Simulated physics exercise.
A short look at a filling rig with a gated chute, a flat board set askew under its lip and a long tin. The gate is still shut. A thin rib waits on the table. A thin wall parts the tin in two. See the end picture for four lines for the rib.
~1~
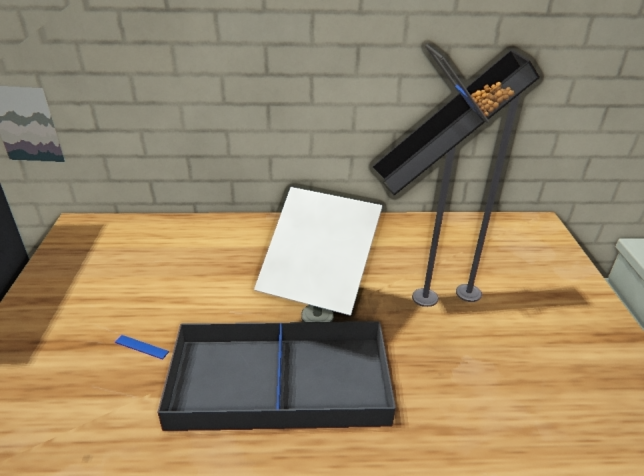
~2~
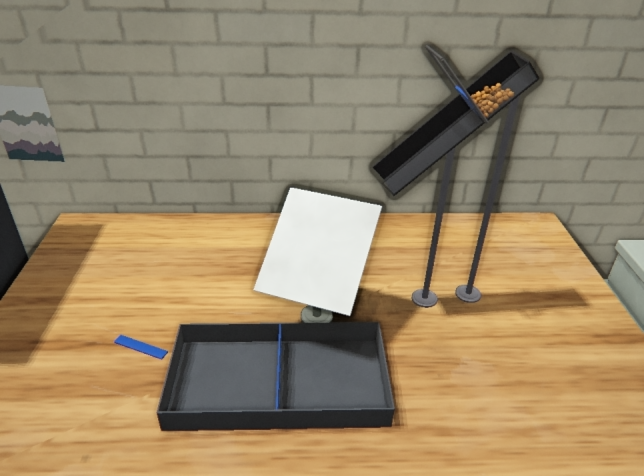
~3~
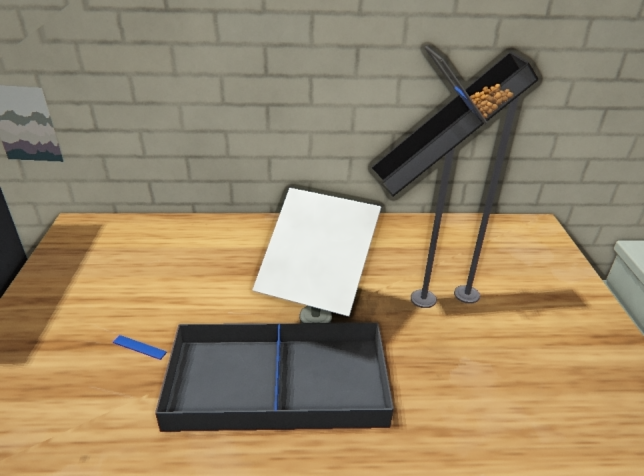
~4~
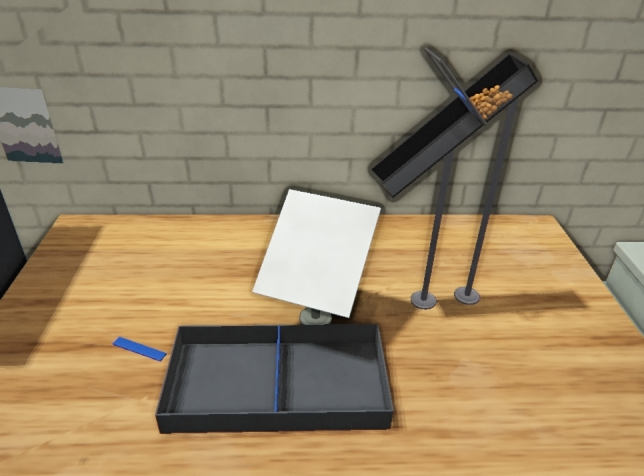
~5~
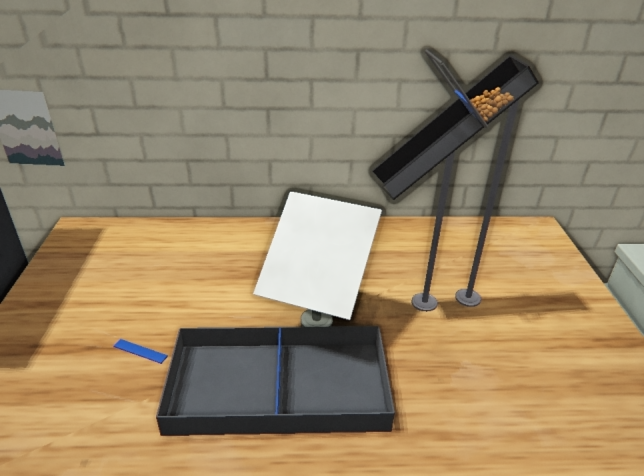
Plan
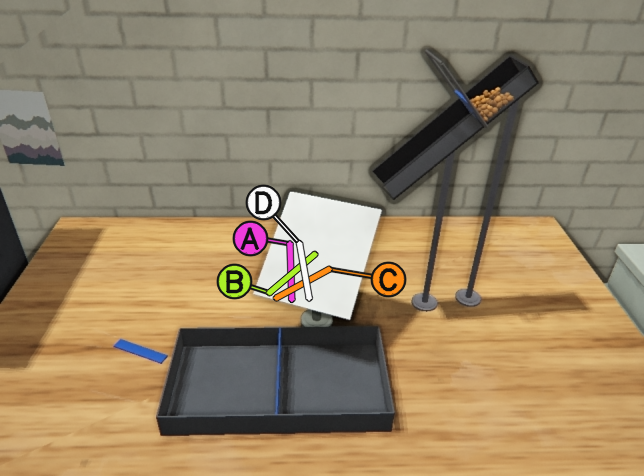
The clip opens on a wooden table with a dark tray split by a blue divider, a tilted white board behind it, and a sloping chute holding small orange-brown pieces behind a gate at upper right. A blue strip lies at left. Nothing visibly moves apart from a very slight shift of the view.
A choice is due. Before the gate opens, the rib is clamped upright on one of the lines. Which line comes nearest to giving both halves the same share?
Use line B.
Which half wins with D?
The right half.
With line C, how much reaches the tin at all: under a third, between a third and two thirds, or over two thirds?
It is over two thirds.
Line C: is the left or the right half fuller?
Left.
On the marked copy, line A from (289, 243) to (291, 299); line B from (314, 254) to (269, 292); line C from (329, 269) to (276, 297); line D from (299, 243) to (309, 298).
With A, of what is caught, a small part in the left half, nearly all in the right.
With B, of what is caught, about two thirds in the left half, about a third in the right.
With C, of what is caught, most in the left half, about a quarter in the right.
With D, of what is caught, a stray few in the left half, nearly all in the right.
